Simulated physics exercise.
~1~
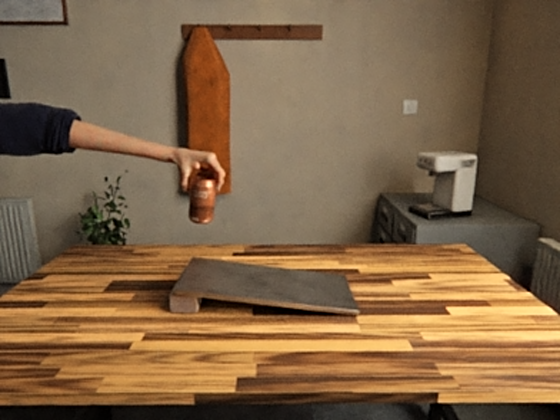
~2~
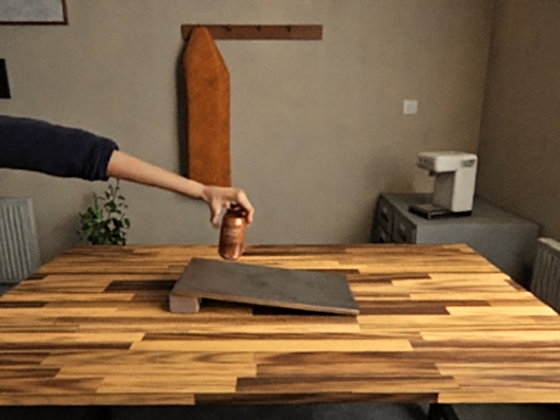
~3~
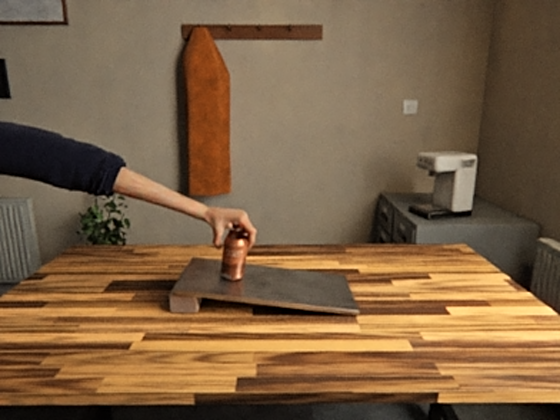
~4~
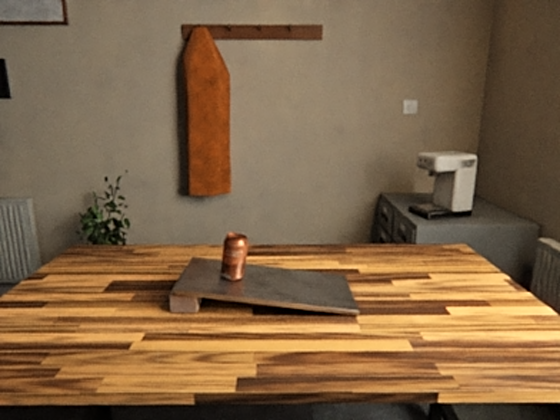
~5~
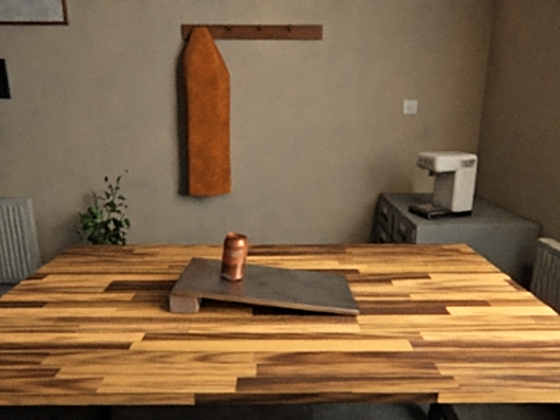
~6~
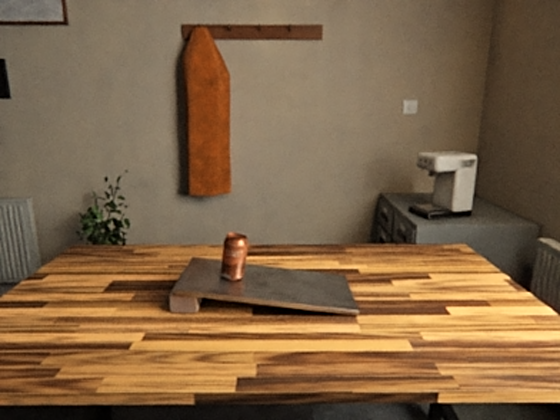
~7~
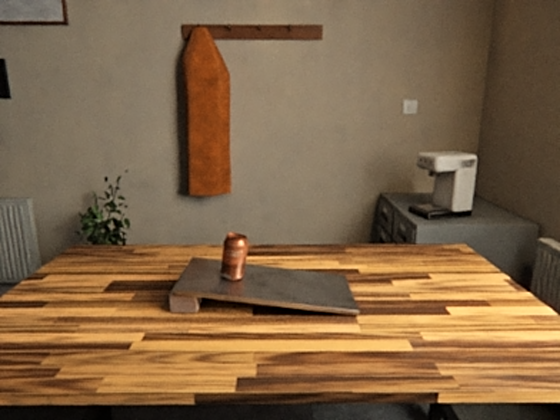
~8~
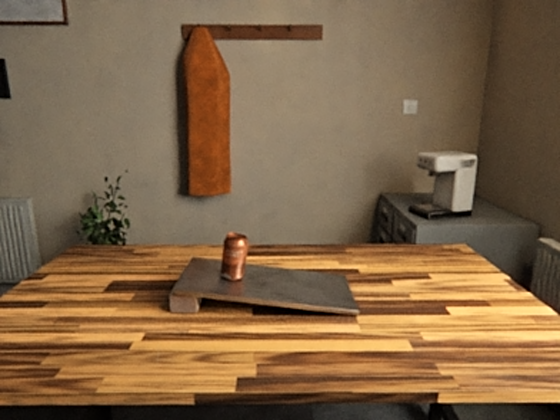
A copper-orange can is held by a hand reaching in from the left above a gently sloping dark board, which rests on a block on a striped wooden table. The fixed, front-on view shows a grey-walled room with an orange-brown board hanging from a rail, a leafy plant at left and a white machine on a grey cabinet at right. The dark-sleeved arm moves right and lowers the can onto the upper part of the slope. The hand then lets go and withdraws out of view. The can stays where it was put, leaning slightly, and neither it nor the board moves through the end.
